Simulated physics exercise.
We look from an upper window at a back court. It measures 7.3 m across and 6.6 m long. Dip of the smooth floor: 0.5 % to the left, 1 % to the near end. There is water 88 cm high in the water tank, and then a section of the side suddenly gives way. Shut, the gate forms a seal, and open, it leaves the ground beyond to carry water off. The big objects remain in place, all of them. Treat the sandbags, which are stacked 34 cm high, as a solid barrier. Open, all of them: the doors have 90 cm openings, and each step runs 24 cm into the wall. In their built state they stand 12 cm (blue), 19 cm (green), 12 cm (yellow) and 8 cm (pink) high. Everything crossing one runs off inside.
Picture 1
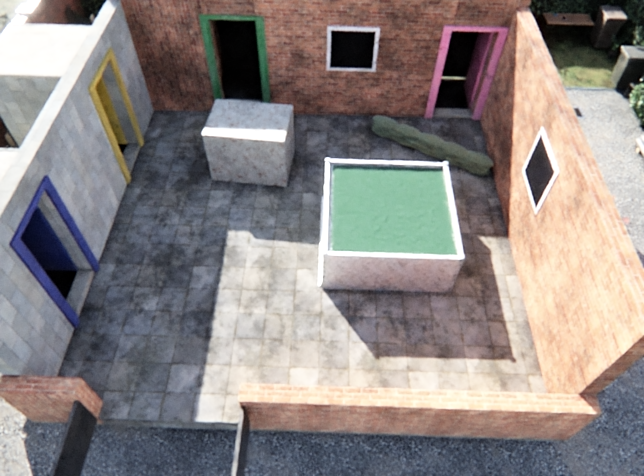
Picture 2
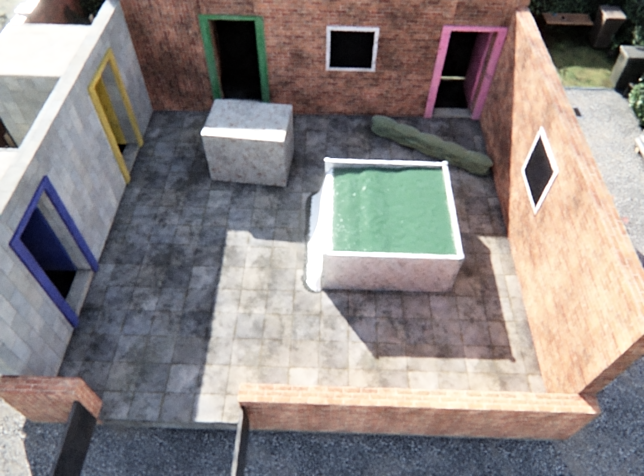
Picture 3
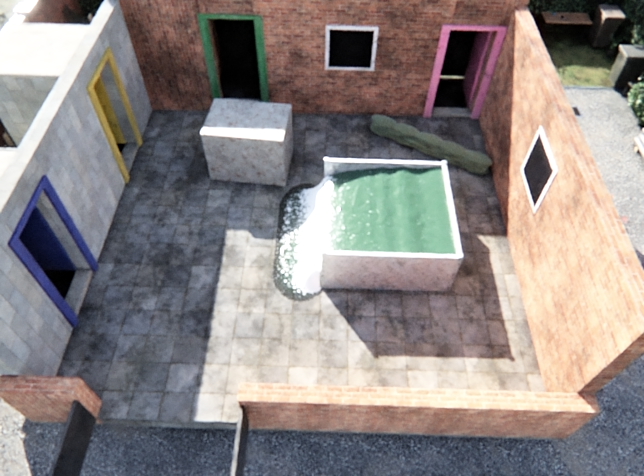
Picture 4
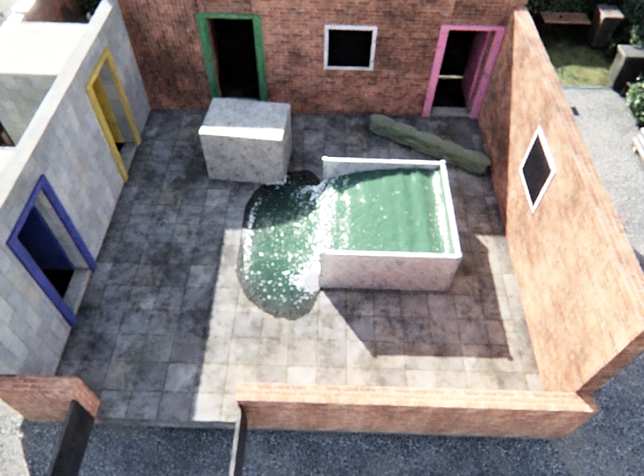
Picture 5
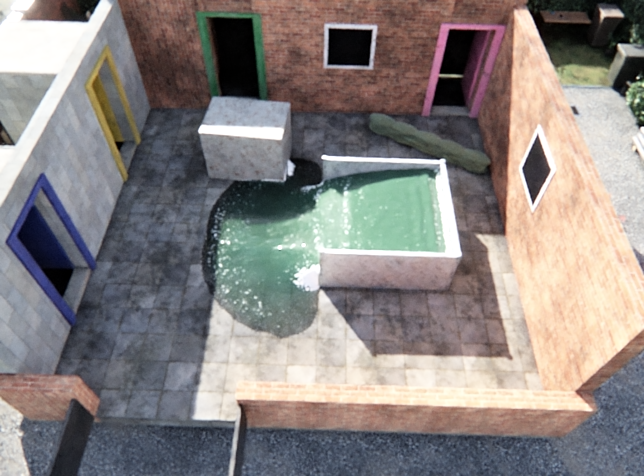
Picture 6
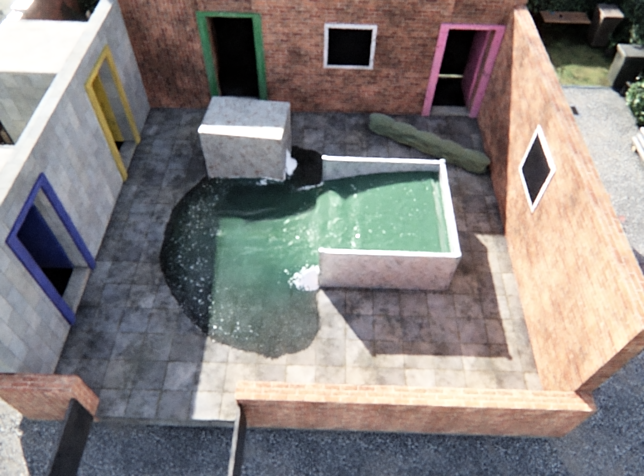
A square tank of green water stands in a paved courtyard walled in brick and grey block, seen from high above by a camera that stays still. Around it are a pale block, a long green heap at the back, and doorways edged in blue, yellow, green and pink. Water pours from the tank's left side, foaming, then spreads leftward in a widening rounded sheet around the block's front.
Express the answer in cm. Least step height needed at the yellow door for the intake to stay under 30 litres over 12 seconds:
21 cm or so.
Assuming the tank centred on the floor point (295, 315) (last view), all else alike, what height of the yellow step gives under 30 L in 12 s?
At least some 9.0 centimetres tall.
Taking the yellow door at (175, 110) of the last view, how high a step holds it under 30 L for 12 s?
Around 23 cm would do it.
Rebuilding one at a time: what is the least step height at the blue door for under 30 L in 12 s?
At the blue door you'd want roughly 28 cm.
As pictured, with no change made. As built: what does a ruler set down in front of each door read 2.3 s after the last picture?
Depths in cm: Blue 27, green 4, yellow 22, pink 0.
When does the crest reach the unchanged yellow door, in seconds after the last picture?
Some 1.4 s, more or less.
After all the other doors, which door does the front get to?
Answer: Pink.
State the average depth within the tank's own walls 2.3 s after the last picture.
About 16 centimetres.
Then, 0.7 s after the last picture water covers 40 % of the floor, deepest (44 cm) near (119, 194); 15 cm at the yellow door, 2 litres in over its 12 cm step.
Then, 2.3 s after the last picture water covers 50 % of the floor, deepest (46 cm) near (46, 397); 22 cm at the yellow door, 76 litres in over its 12 cm step.
Then, 11.3 s after the last picture water covers 95 % of the floor, deepest (12 cm) near (368, 407); 5 cm at the yellow door, 107 litres in over its 12 cm step.
At the yellow door as built, the water peaked near 25 cm, 1.3 s after the last picture.
Run again over the same 12 s with other heights there, 54 litres in over 17 cm, 18 litres over 23 cm. The limit of 30 litres is kept from about 21 cm up.
